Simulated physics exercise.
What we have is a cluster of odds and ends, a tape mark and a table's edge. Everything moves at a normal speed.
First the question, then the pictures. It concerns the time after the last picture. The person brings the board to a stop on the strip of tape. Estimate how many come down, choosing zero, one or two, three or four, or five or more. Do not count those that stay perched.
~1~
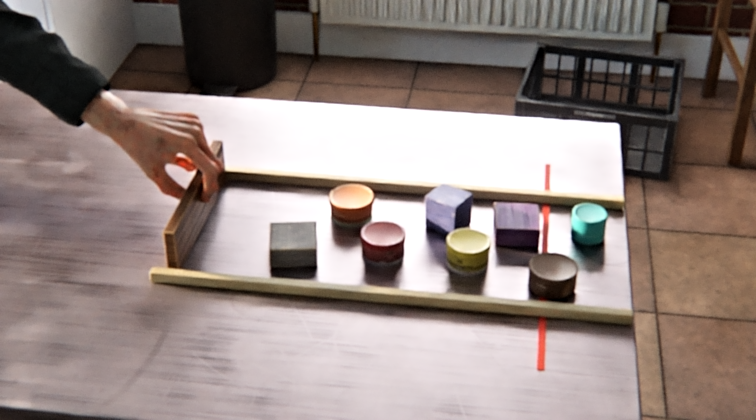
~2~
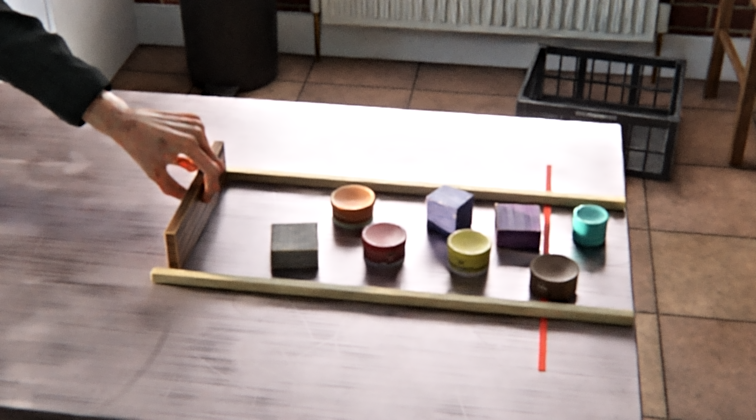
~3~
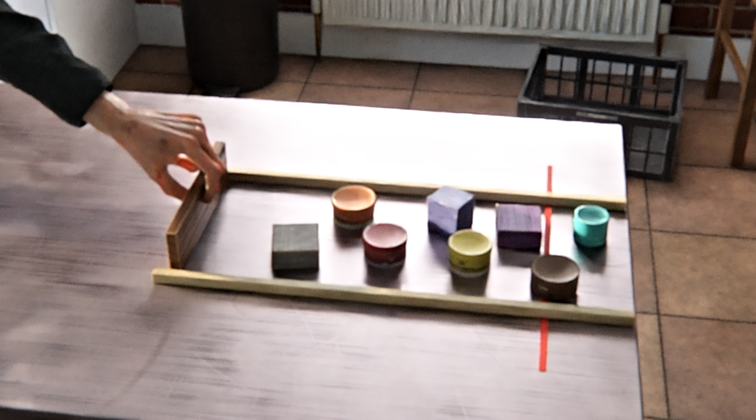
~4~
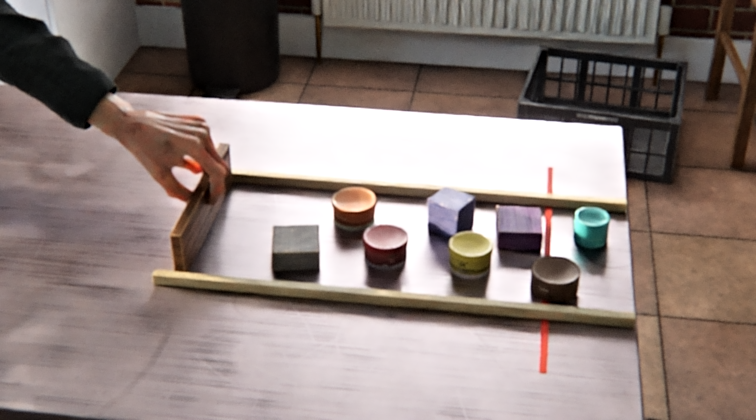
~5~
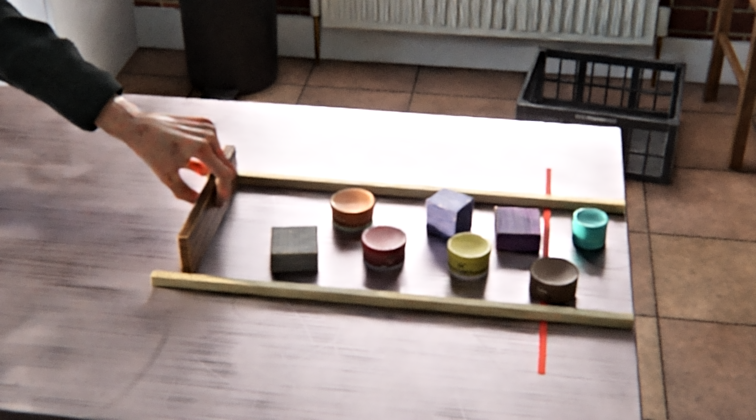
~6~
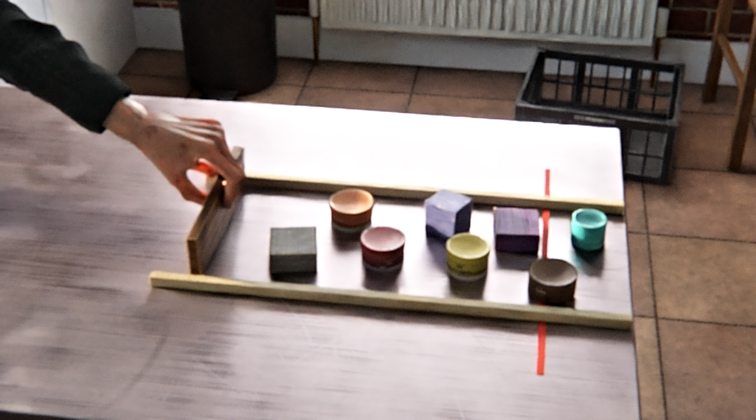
The count that comes down is three or four.
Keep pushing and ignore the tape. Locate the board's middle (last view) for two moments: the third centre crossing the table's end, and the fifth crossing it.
At the first moment about (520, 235), at the next about (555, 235).
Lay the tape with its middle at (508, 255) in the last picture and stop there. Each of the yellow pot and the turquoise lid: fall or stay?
The yellow pot keeps its place and the turquoise lid ends up down.
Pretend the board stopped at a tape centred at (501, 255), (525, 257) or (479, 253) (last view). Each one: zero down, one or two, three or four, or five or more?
Lab note - fallen per tape, in order: Either one or two / 3 or 4 / no fall at all.
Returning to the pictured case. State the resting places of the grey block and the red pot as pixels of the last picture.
They come to rest around (568, 274) and (616, 263).
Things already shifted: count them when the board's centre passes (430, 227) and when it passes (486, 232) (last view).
First 7, then 8.
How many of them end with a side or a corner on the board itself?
Count recorded: 2.
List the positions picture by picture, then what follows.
In the first frame, turquoise lid (589, 225); brown tub (553, 276); purple block (516, 225); board (197, 204); tape (545, 253).
In the second frame, brown tub (554, 277); board (198, 204).
In the third frame, purple block (519, 227); red pot (385, 245).
In the fourth frame, turquoise lid (591, 228); orange tin (354, 209).
In the fifth frame, brown tub (553, 280); grey block (295, 248).
In the sixth frame, turquoise lid (589, 230); brown tub (552, 281); purple block (516, 230); board (218, 210); tape (545, 258).
Early on, none off yet; turquoise lid at rest near (589, 230); brown tub at rest near (552, 281); purple block at rest near (516, 230).
A while later, none off yet; turquoise lid travelled about its own width near (631, 234); brown tub travelled about its own width near (591, 292); purple block travelled about its own width near (590, 237).
Finally, the number that fall off is three or four; lost, yellow pot, purple block and turquoise lid.
